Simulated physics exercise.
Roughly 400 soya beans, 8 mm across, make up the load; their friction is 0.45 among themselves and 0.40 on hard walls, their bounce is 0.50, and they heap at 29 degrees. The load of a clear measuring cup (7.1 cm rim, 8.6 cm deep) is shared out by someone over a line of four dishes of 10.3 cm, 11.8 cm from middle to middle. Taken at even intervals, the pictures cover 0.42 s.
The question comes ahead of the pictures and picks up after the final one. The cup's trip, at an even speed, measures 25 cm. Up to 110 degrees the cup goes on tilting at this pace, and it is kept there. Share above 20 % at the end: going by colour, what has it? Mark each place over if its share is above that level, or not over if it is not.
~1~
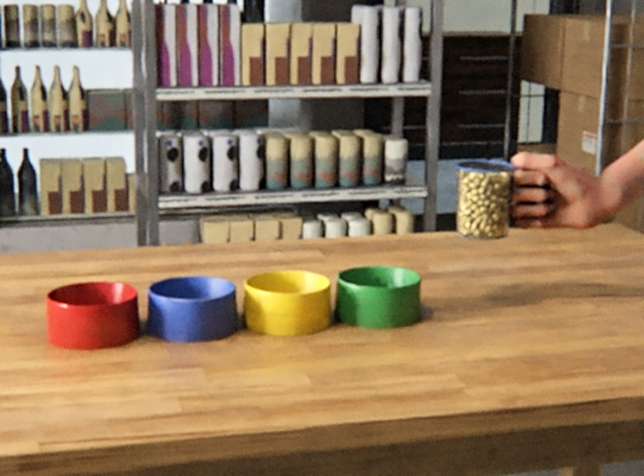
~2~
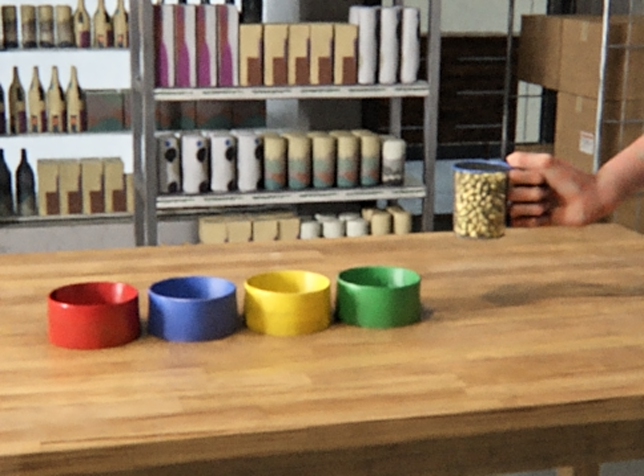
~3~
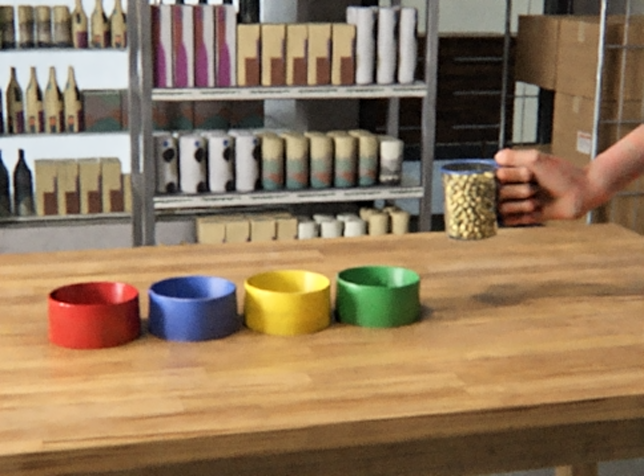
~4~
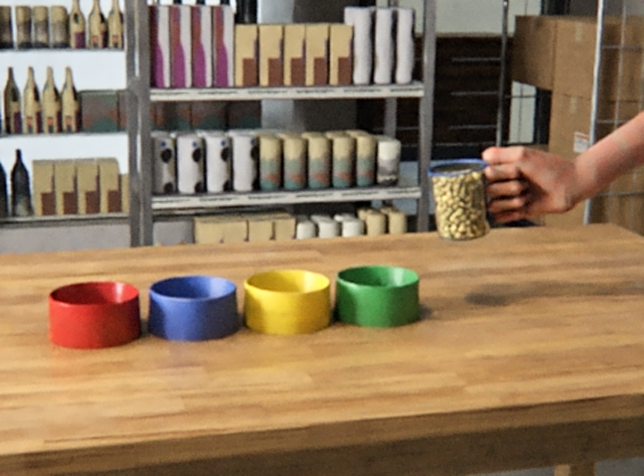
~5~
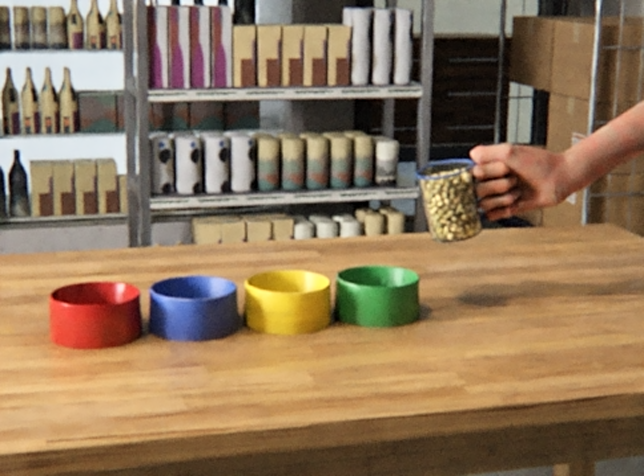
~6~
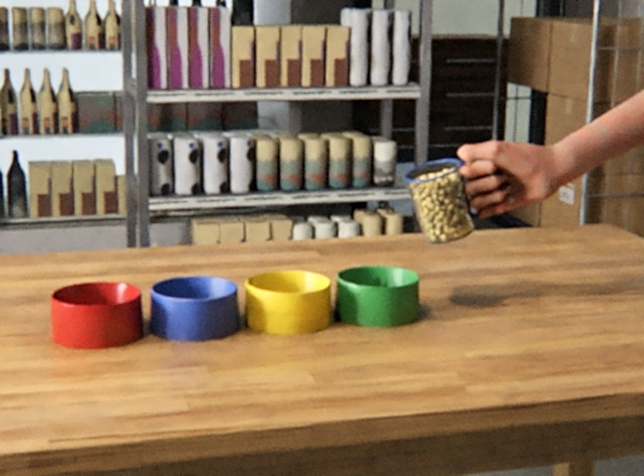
Red: Not over, blue: Over, green: Not over, yellow: Not over, counter: Over.
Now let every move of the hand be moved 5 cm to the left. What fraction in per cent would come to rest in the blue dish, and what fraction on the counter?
The blue dish would get 100 and the counter 0.
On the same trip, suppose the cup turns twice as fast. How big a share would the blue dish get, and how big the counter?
In that case the blue dish gets 0 while the counter gets 10.
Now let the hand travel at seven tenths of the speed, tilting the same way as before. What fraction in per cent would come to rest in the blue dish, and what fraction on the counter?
Result - blue dish: 20; counter: 30.
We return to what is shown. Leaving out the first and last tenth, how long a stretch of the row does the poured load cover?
It spans about 13 centimetres along the dishes.
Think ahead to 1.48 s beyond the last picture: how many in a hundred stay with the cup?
Roughly 90 %.
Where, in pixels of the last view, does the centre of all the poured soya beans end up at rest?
Near (222, 318).
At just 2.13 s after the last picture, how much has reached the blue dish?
Roughly 35 %.
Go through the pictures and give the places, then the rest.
Cup at (484, 200), tilt 0 degrees, lip at (459, 167), moved 0.0 cm; middle of the pieces at (483, 198); green dish at (379, 277); yellow dish at (287, 283); blue dish at (192, 288); red dish at (93, 294), in the first picture.
Cup at (480, 200), tilt 1 degrees, lip at (455, 168), moved 0.5 cm; middle of the pieces at (479, 198), in the second picture.
Cup at (471, 201), tilt 5 degrees, lip at (443, 171), moved 1.7 cm; middle of the pieces at (469, 199), in the third picture.
Cup at (460, 201), tilt 9 degrees, lip at (430, 174), moved 3.0 cm; middle of the pieces at (459, 199), in the fourth picture.
Cup at (451, 202), tilt 13 degrees, lip at (419, 177), moved 4.3 cm; middle of the pieces at (449, 200), in the fifth picture.
Cup at (441, 202), tilt 18 degrees, lip at (407, 180), moved 5.6 cm; middle of the pieces at (439, 201); green dish at (378, 277); yellow dish at (288, 282); blue dish at (194, 288); red dish at (96, 294), in the sixth picture.
Then, 0.89 s after the last picture, tilt 60 degrees; cup holds 100 %.
Then, 1.48 s after the last picture, tilt 89 degrees; cup holds 90 %, blue 5 %.
Then, 2.13 s after the last picture, tilt 110 degrees; cup holds 15 %, blue 35 %, yellow 15 %.
In the end, red 0 %, blue 45 %, green 0 %, yellow 10 %, counter 40 %.
